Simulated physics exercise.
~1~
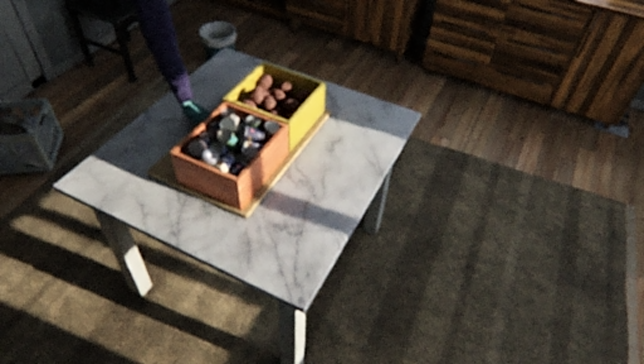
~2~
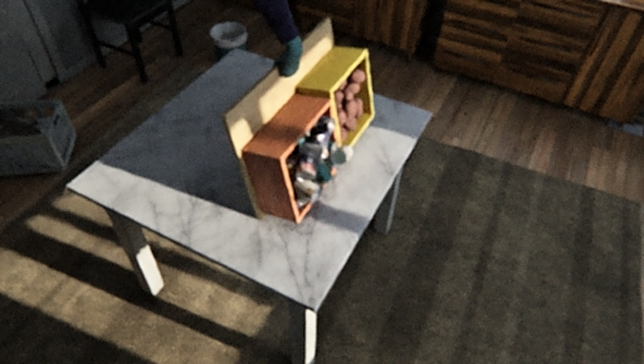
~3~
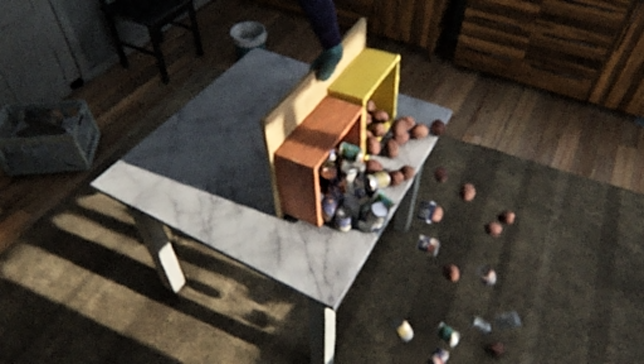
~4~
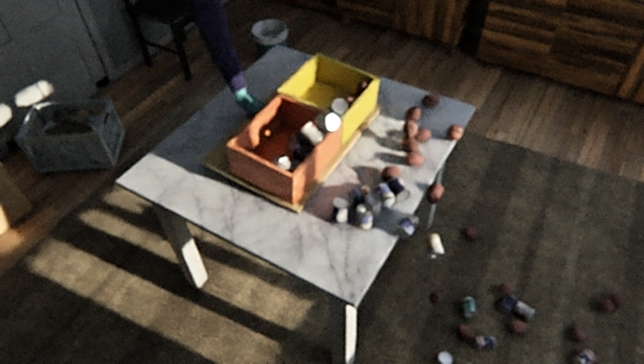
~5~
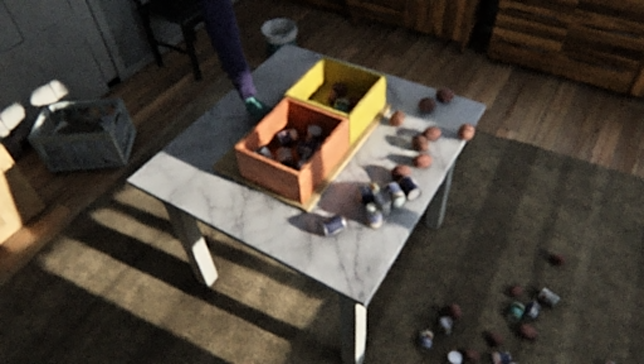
A gloved hand tips a board with two boxes rightward, spilling many contents, then lowers it.
